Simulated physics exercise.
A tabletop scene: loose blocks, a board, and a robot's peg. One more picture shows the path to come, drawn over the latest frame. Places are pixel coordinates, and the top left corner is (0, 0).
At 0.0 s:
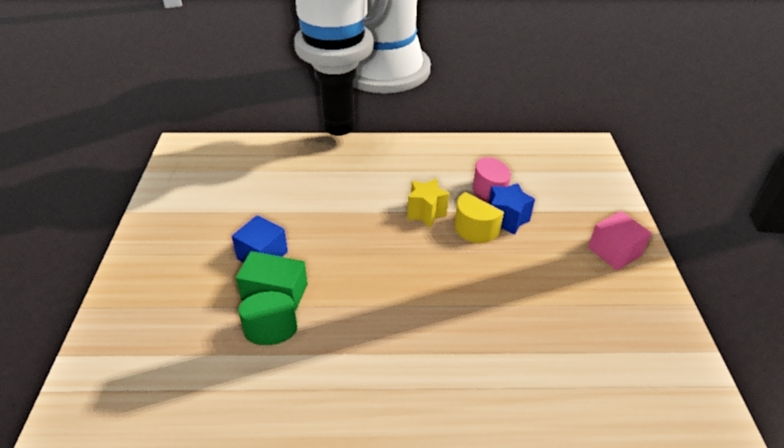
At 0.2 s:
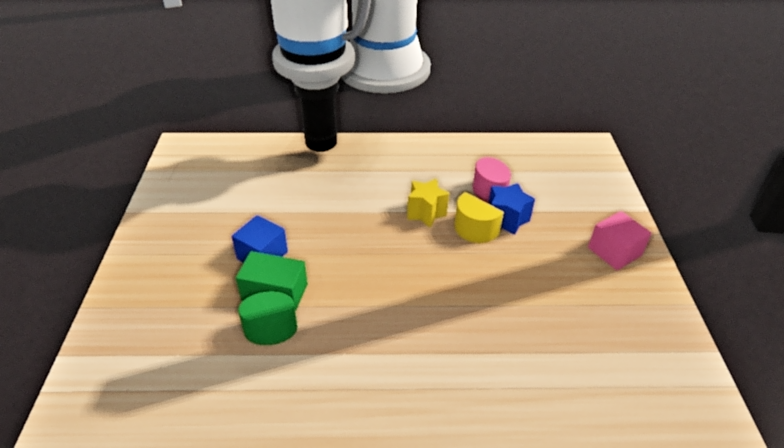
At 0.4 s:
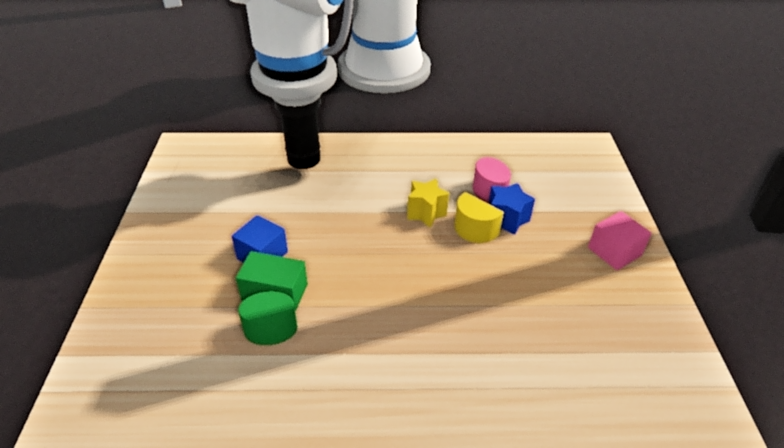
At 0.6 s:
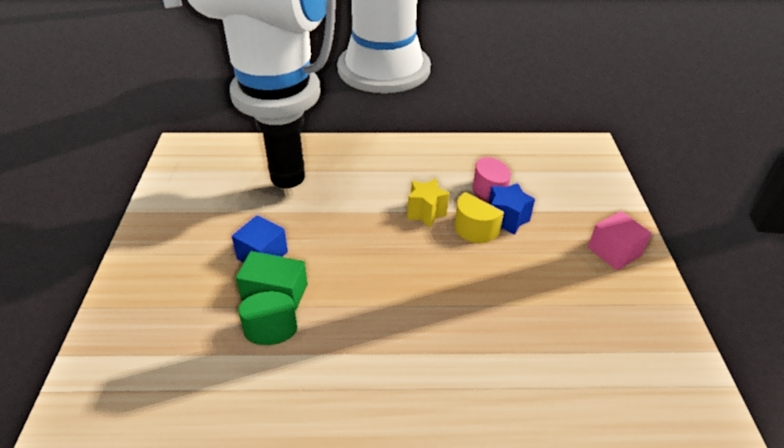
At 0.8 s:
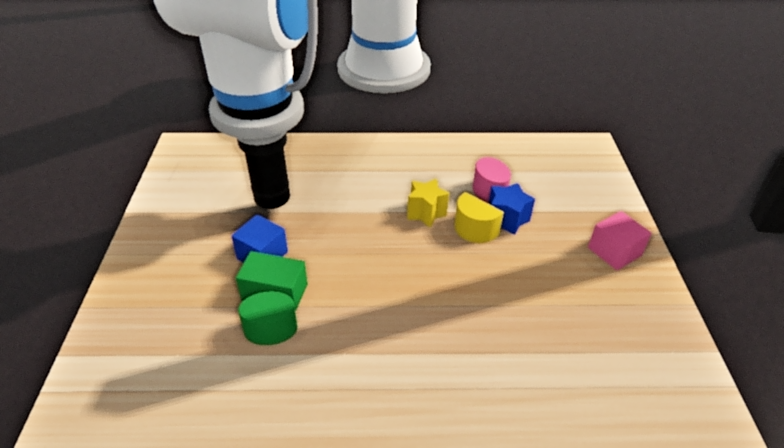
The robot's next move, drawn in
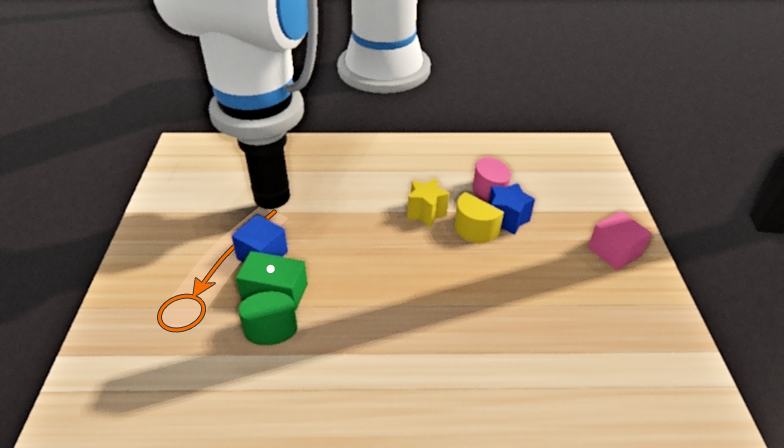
At the start, a robot arm holds its black peg at the back edge of a wooden table, with blue and green blocks at left and yellow, blue and pink ones at right. The peg then moves steadily forward and left until it is just behind the blue block, while every block stays still.
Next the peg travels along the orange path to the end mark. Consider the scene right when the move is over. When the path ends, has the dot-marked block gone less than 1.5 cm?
Final answer: No.
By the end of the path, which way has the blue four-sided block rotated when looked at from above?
Bird's-eye view: Counterclockwise.
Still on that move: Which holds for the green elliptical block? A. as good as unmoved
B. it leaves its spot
B: It leaves its spot.
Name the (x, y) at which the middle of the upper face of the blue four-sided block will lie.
By then it is at (227, 278).
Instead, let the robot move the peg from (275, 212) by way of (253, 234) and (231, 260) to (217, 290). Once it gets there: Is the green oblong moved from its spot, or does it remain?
It is moved off its spot.
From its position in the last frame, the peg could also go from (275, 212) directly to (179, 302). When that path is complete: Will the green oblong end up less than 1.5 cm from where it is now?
No, that is not what happens.
The drawn path runs from (275, 212) over (242, 240) and (211, 273) to (182, 313); the dot is on the green oblong.
On the path given first. One third of the way, peg at (238, 227); blue four-sided block at (254, 244), turned 30° anticlockwise; green oblong at (271, 274).
Two thirds of the way, peg at (206, 261); blue four-sided block at (236, 266), turned 80° anticlockwise; green elliptical block at (277, 321), turned 15° clockwise; green oblong at (276, 285), turned 45° anticlockwise.
At the end, peg at (177, 299); blue four-sided block at (227, 278), turned 110° anticlockwise; green elliptical block at (285, 326), turned 20° clockwise; green oblong at (279, 287), turned 50° anticlockwise.
